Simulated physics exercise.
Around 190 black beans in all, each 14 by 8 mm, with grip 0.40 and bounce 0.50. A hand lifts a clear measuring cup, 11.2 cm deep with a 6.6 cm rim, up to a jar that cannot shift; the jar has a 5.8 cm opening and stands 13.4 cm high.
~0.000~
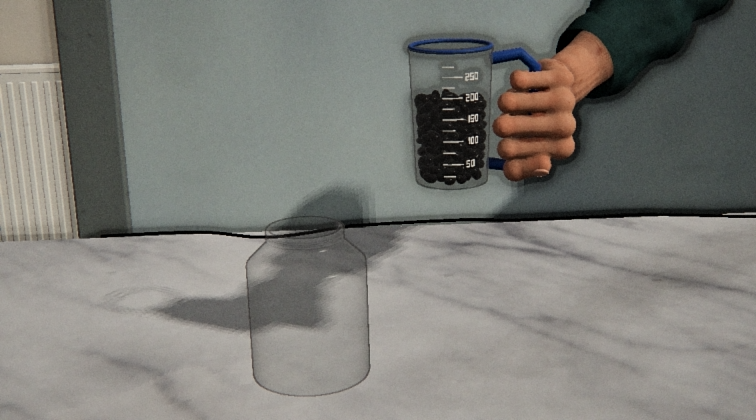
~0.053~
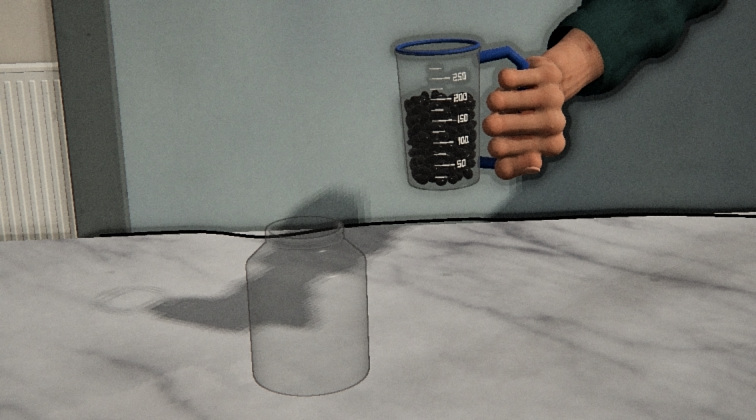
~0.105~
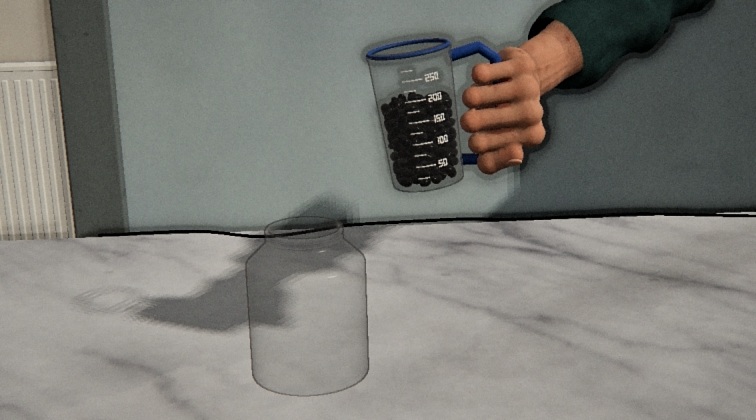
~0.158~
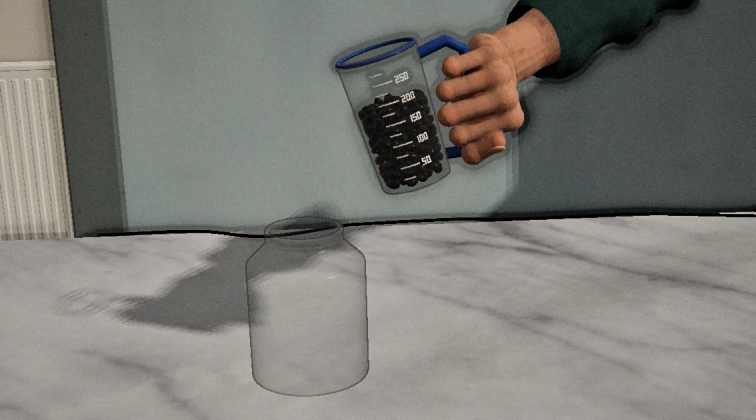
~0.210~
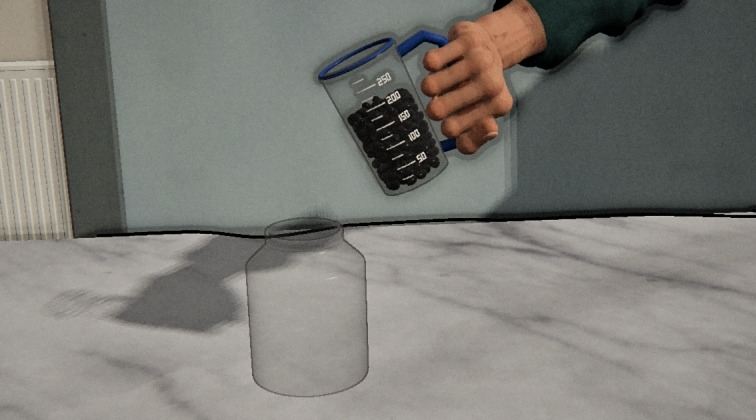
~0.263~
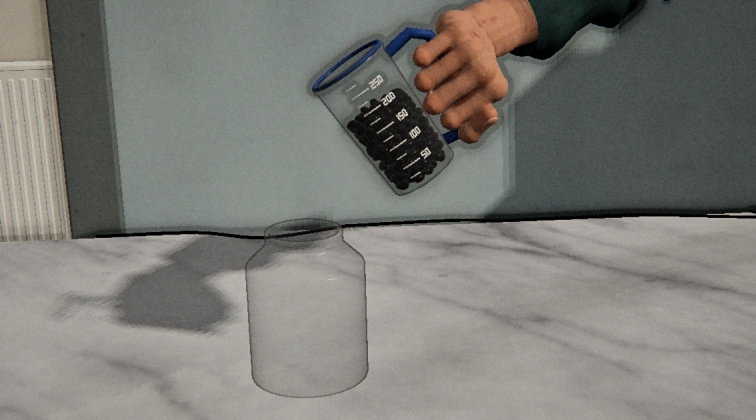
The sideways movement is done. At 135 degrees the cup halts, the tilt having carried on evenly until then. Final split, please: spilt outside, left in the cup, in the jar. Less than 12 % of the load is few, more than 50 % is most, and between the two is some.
Spilt = a fair share; still above = hardly any; jar = the bulk.
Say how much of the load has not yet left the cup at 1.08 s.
About 0 percent of the load.
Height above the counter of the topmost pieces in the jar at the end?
Roughly 3.5 centimetres above the counter.
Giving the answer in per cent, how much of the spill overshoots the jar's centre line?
30 %.
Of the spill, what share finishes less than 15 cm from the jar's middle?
About 20 per cent.
Then, at 0.56 s, tilt 83 degrees; the cup holds 100 %, the jar 0 %.
After 0.76 s, tilt 117 degrees; the cup holds 95 %, the jar 0 %.
After 1.08 s, tilt 135 degrees; the cup holds 0 %, the jar 60 %.
By 2.9 s all is still; spilt 35 %, still above 0 %, jar 65 %.
